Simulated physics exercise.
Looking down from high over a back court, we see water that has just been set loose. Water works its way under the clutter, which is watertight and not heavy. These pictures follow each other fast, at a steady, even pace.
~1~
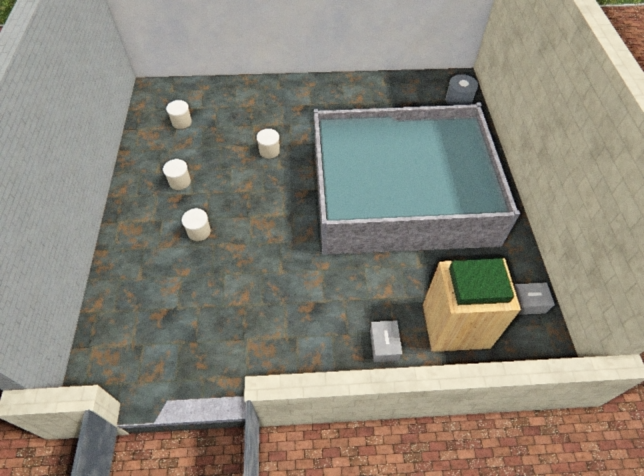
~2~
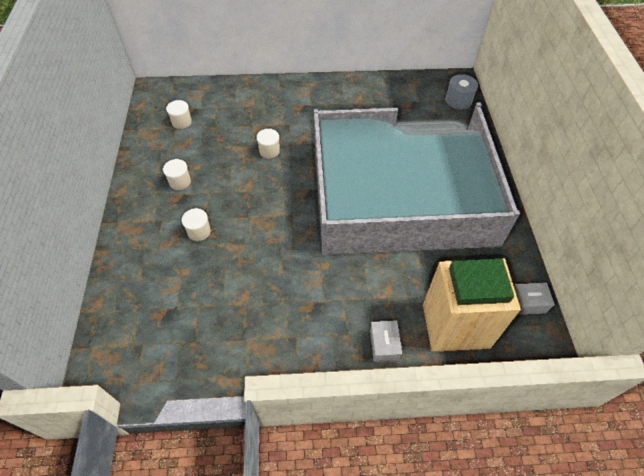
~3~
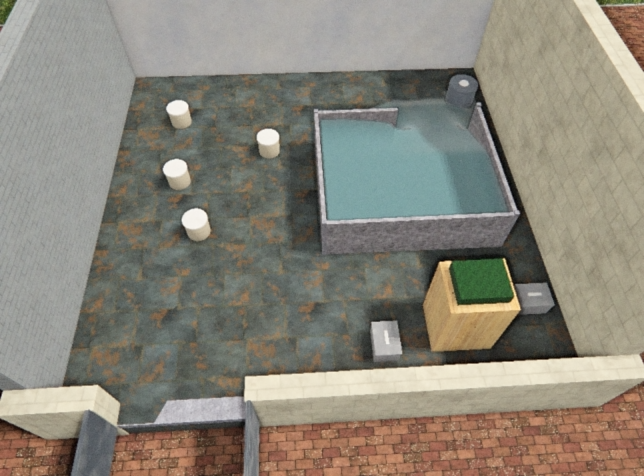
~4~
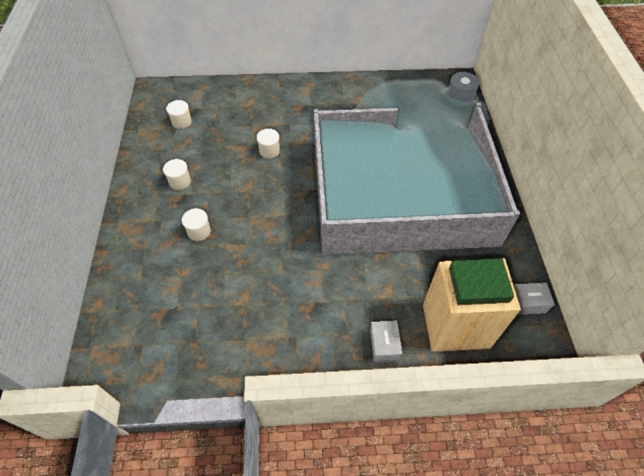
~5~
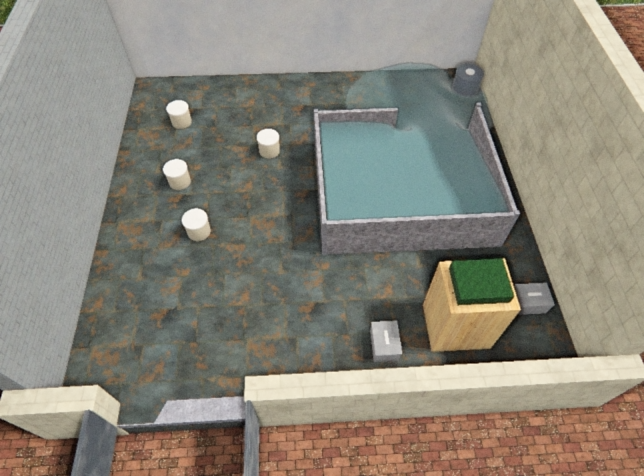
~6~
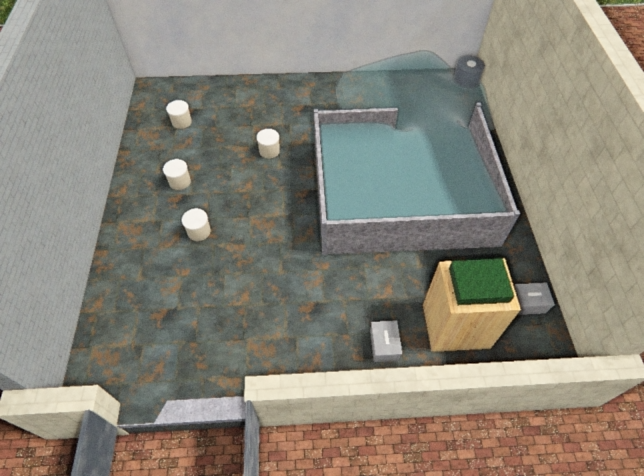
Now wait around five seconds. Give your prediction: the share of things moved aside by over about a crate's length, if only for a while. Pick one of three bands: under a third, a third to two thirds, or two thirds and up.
Two thirds and up.
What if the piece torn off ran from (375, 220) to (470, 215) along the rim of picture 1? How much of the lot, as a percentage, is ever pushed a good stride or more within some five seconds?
About 40 %.
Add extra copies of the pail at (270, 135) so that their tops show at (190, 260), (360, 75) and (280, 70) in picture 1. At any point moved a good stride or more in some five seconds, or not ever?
Item by item: Remains in place, goes the distance, goes the distance.
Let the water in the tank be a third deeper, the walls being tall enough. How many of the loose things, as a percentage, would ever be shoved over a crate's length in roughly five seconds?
Share moved: 90 in a hundred.
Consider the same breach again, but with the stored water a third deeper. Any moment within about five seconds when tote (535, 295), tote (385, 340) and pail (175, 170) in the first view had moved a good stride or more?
As listed: Swept aside, under that, swept aside.
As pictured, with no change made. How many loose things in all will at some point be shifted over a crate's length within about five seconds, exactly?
5 in all.
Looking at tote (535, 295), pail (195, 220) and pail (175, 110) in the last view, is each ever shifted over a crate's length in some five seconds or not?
Outcome, each in turn - passed the mark / never cleared it / passed the mark.
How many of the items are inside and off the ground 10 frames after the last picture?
Exactly 1 of them.
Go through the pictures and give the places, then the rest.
In the first picture, a tub at (464, 84) rests on the ground; a pail at (177, 108), on the bottom; 0 of 7 have shifted.
In the second picture, a tub at (464, 84) rests on the ground; a pail at (177, 108) rests on the ground; 0 of 7 have shifted.
In the third picture, a tub at (464, 83) rests on the ground; a pail at (177, 108) rests on the ground; 0 of 7 have shifted.
In the fourth picture, a tub at (465, 81), on the bottom, close to its start; a pail at (177, 108) rests on the ground; 1 of 7 have shifted.
In the fifth picture, a tub at (470, 72) rests on the ground, close to its start; a pail at (177, 108) rests on the ground; 1 of 7 have shifted.
In the sixth picture, a tub at (471, 64) rests on the ground, a stride from its start; a pail at (177, 108) rests on the ground; 1 of 7 have shifted.
A moment on, 1 of 7 are well off their spots; 1 afloat.
Next, 0 of 7 are well off their spots; 1 afloat.
Later, 3 of 7 are well off their spots; 2 afloat.
In the end, 5 of 7 are well off their spots, and 5 have been at some point; 3 afloat.
